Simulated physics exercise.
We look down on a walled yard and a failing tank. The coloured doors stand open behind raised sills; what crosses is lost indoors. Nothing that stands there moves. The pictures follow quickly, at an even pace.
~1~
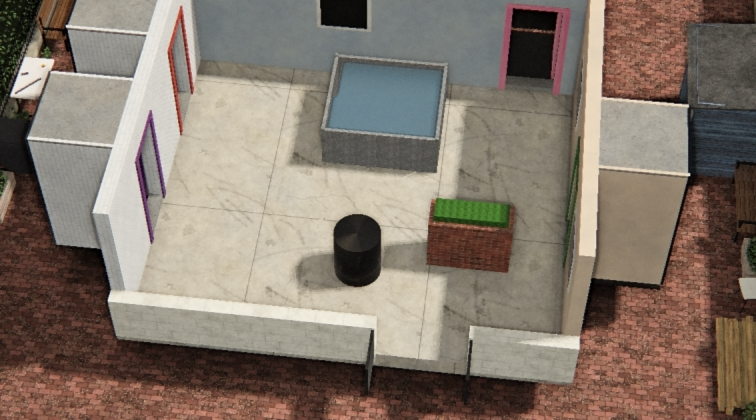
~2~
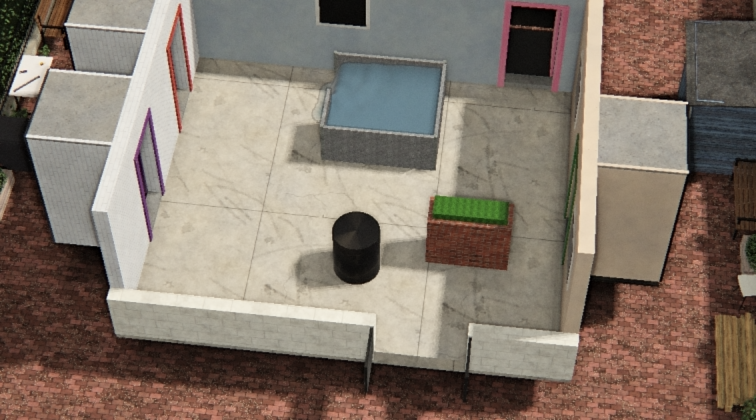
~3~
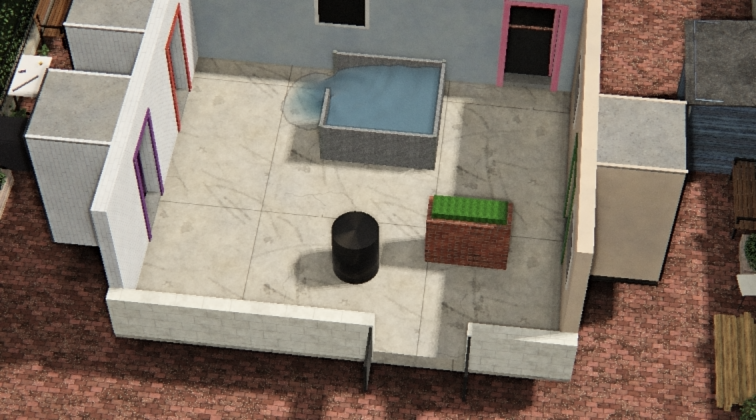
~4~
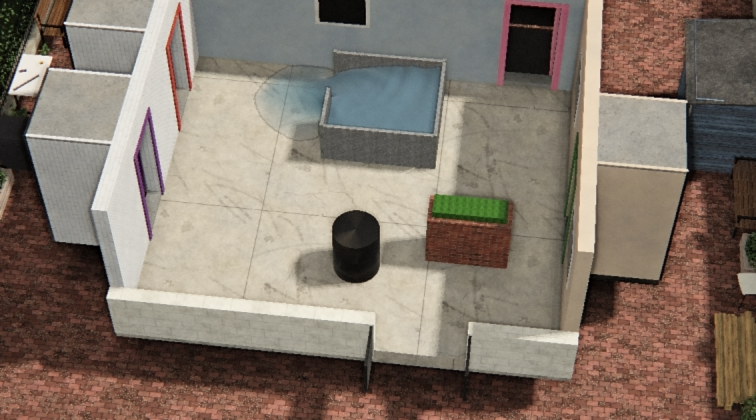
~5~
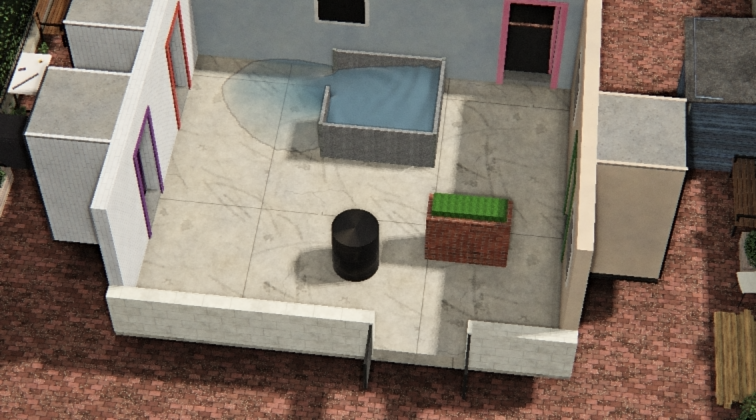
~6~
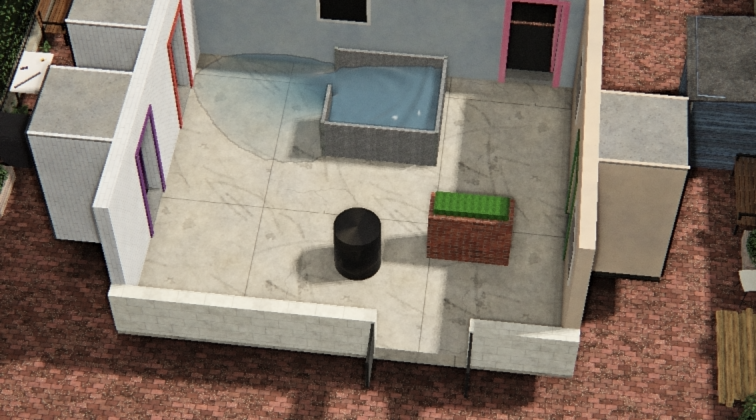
In a walled yard with a black barrel and a brick planter, water sat still in a raised tank, then poured out its left side and spread across the pale floor toward the red-framed doorway.
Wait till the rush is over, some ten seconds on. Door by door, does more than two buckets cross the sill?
One by one: The purple door admits no more than that; the green door admits no more than that; the pink door admits no more than that; the red door lets in a lot.
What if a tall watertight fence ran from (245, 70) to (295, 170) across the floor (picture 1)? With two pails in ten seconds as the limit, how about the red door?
In short: Red door takes less.
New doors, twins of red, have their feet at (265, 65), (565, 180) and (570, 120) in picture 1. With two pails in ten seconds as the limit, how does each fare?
In turn: Lets more in, takes less, keeps below it.
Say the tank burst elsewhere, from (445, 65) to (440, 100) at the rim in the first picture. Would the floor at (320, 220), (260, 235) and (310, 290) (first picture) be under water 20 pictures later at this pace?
In that order: No water, free of water, dry.
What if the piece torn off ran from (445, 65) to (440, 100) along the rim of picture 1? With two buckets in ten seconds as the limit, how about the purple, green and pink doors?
One by one: The purple door holds, the green door floods, the pink door floods.
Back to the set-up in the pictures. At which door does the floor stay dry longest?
The green door.
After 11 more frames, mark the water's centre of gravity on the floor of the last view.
Near (320, 116).
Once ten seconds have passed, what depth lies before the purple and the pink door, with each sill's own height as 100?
Near 30 and 10 in a hundred.
A moment on, water covers 20 % of the floor; the purple door not reached, the green door not reached, the pink door not reached, the red door over two buckets in.
Next, water covers 20 % of the floor; the purple door wet at the sill, nothing in, the green door not reached, the pink door not reached, the red door far over two buckets in.
Then, water covers 40 % of the floor; the purple door wet at the sill, nothing in, the green door not reached, the pink door not reached, the red door far over two buckets in.
Later, water covers 60 % of the floor; the purple door wet at the sill, nothing in, the green door not reached, the pink door wet at the sill, nothing in, the red door far over two buckets in.
In the end, water covers 85 % of the floor; the purple door wet at the sill, nothing in, the green door wet at the sill, nothing in, the pink door wet at the sill, nothing in, the red door far over two buckets in.
